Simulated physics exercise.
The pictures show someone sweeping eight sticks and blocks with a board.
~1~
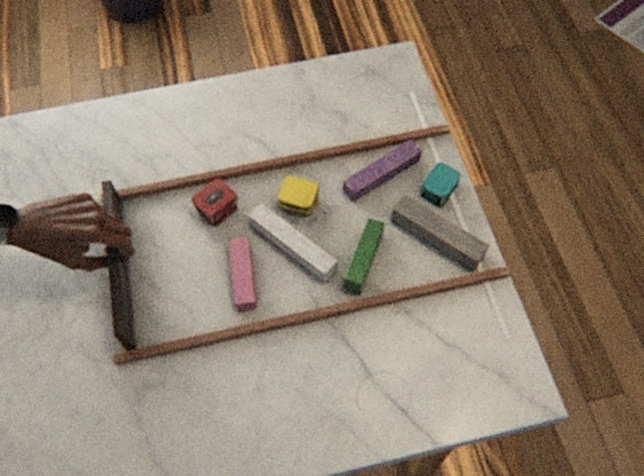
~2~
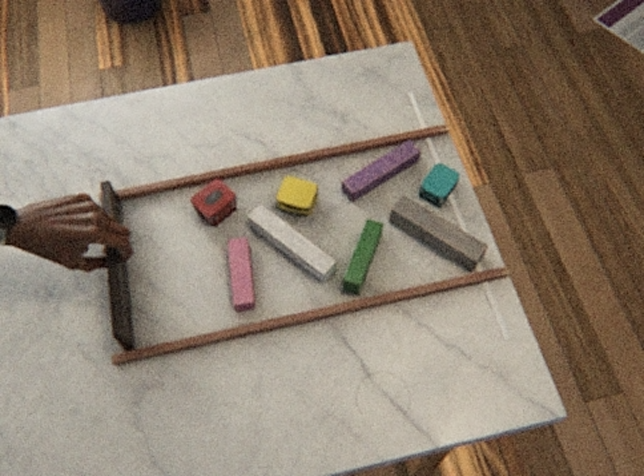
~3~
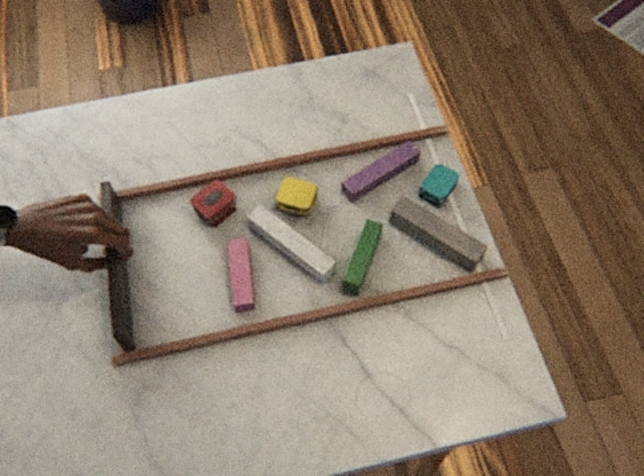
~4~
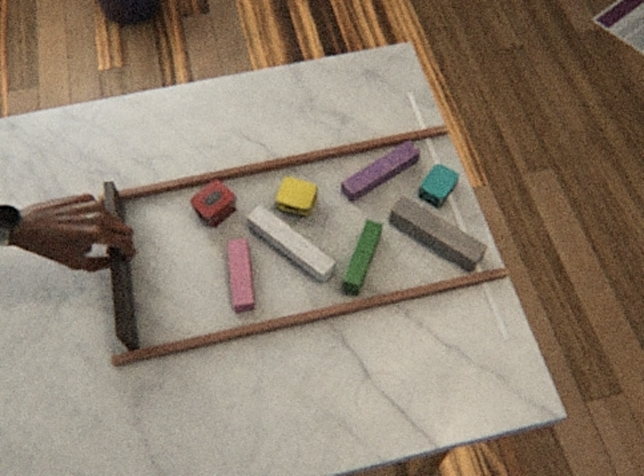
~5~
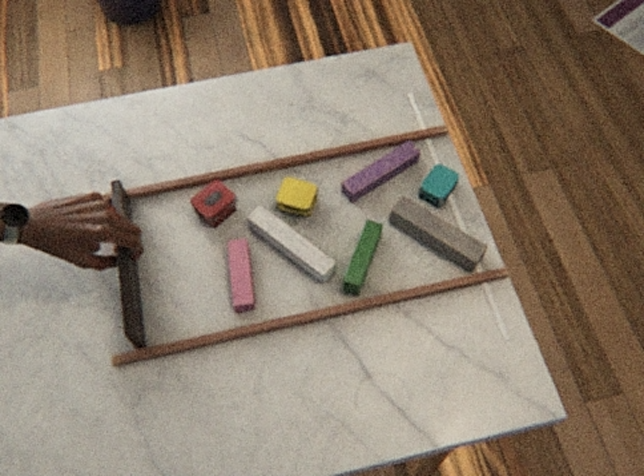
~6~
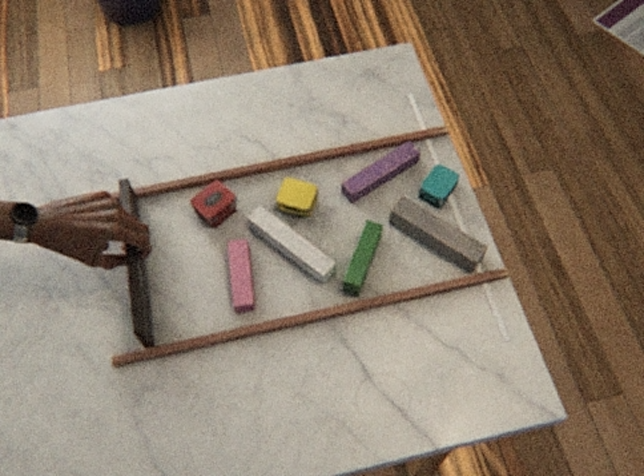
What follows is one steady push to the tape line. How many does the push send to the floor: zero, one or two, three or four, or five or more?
As it turns out, the number that fall off is five or more.
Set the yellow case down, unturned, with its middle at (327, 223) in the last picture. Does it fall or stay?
The yellow case drops off.
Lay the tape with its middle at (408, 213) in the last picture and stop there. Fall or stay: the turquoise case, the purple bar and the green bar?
The turquoise case comes down; the purple bar is lost; the green bar stays on.
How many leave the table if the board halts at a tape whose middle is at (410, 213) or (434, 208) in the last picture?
It would be 2 and 5.
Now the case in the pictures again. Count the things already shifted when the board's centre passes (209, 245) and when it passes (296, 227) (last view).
The counts are 1 and 6.
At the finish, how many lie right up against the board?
2 of them.
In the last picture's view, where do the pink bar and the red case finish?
First (474, 224), then (455, 152).
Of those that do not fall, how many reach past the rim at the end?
It comes to 1.
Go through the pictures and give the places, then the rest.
In the first picture, turquoise case (441, 185); grey bar (438, 232); purple bar (383, 170); board (118, 263); tape (455, 202).
In the second picture, grey bar (437, 232); pink bar (242, 274).
In the third picture, purple bar (381, 171); green bar (363, 257).
In the fourth picture, turquoise case (439, 186); red case (214, 204).
In the fifth picture, grey bar (437, 233); white bar (291, 243).
In the sixth picture, turquoise case (439, 186); grey bar (437, 234); purple bar (381, 172); board (136, 260); tape (453, 204).
Soon after, none off yet; turquoise case at rest near (439, 186); grey bar at rest near (437, 234); purple bar at rest near (381, 172).
Then, none off yet; turquoise case at rest near (439, 186); grey bar at rest near (437, 234); purple bar moved a little near (418, 154).
Further on, one off so far; turquoise case tipped well over near (494, 192); grey bar moved a little near (482, 217); purple bar falling near (474, 191).
At rest, the number that fall off is five or more; fallen, white bar, yellow case, green bar, purple bar, grey bar and turquoise case.
